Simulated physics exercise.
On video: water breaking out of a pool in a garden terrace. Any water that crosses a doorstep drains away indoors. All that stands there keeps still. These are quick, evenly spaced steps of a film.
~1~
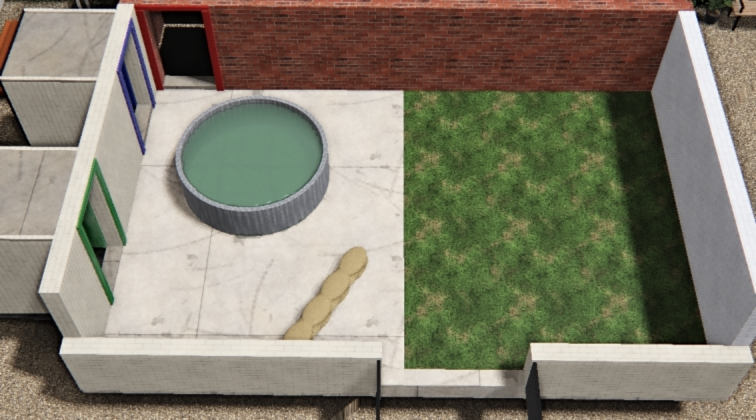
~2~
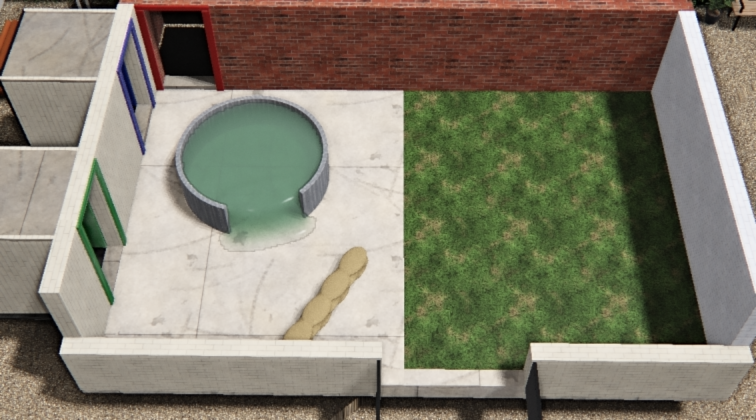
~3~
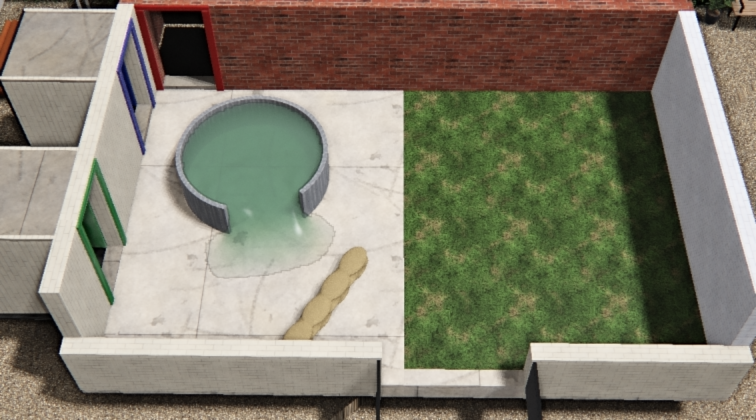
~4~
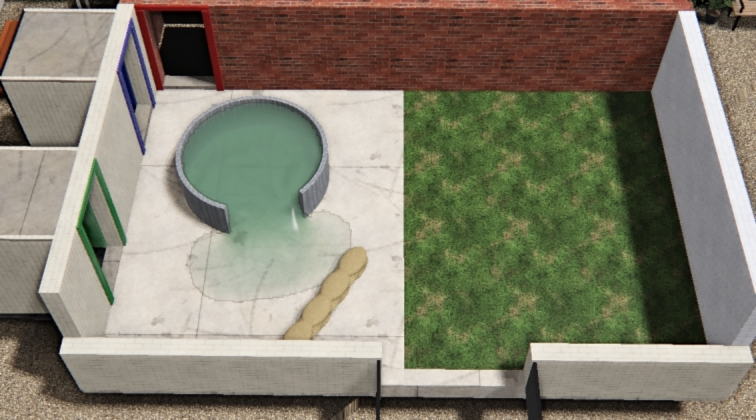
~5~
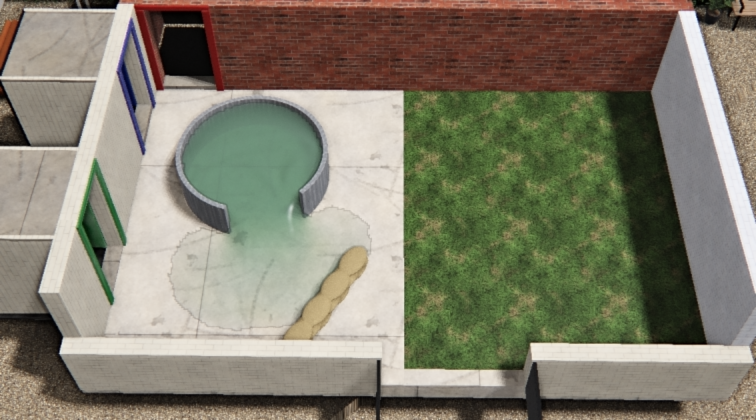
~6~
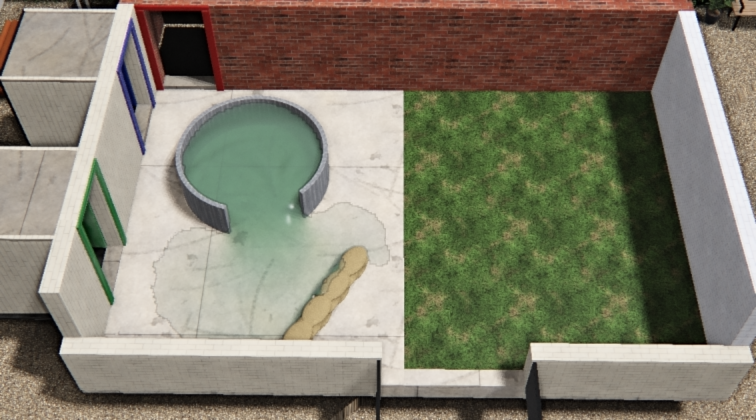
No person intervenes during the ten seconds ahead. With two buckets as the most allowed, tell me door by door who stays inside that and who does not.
Here it is: The blue door stays inside it; the red door does not; the green door does not.
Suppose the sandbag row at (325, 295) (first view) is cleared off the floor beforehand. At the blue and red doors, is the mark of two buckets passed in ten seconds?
One by one: The blue one lets less in, the red one lets less in.
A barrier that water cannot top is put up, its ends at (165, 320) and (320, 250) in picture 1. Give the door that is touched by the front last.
It would be the red-painted one.
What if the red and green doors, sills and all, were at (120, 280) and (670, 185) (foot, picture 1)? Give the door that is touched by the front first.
The red one, I'd say.
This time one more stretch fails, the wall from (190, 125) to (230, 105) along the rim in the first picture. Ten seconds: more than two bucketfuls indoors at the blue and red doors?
My guess is that the blue door tops the mark while the red door tops the mark.
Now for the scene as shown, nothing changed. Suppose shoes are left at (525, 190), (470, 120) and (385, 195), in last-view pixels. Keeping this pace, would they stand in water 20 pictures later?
First spot spared, second spot spared, third spot submerged.
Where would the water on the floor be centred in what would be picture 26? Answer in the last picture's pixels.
Near (239, 249).
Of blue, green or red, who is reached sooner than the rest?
That's the green-painted one.
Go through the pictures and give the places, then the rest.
In the first frame, the pool at (253, 154) is whole and still.
In the second frame, the front is at (223, 235), out from the gap at (267, 224).
In the third frame, water pours out at (268, 225) and has run to (218, 269).
In the fourth frame, the front is at (215, 294), out from the gap at (268, 226).
In the fifth frame, the front is at (211, 320), out from the gap at (268, 225).
In the sixth frame, water pours out at (268, 225) and has run to a hidden place.
A moment on, water covers 15 % of the floor; the blue door not reached, the red door not reached, the green door not reached.
Next, water covers 20 % of the floor; the blue door not reached, the red door not reached, the green door wet at the sill, nothing in.
Then, water covers 40 % of the floor; the blue door not reached, the red door not reached, the green door over two buckets in.
Later, water covers 55 % of the floor; the blue door wet at the sill, nothing in, the red door over two buckets in, the green door far over two buckets in.
In the end, water covers 60 % of the floor; the blue door under two buckets in, the red door far over two buckets in, the green door far over two buckets in.
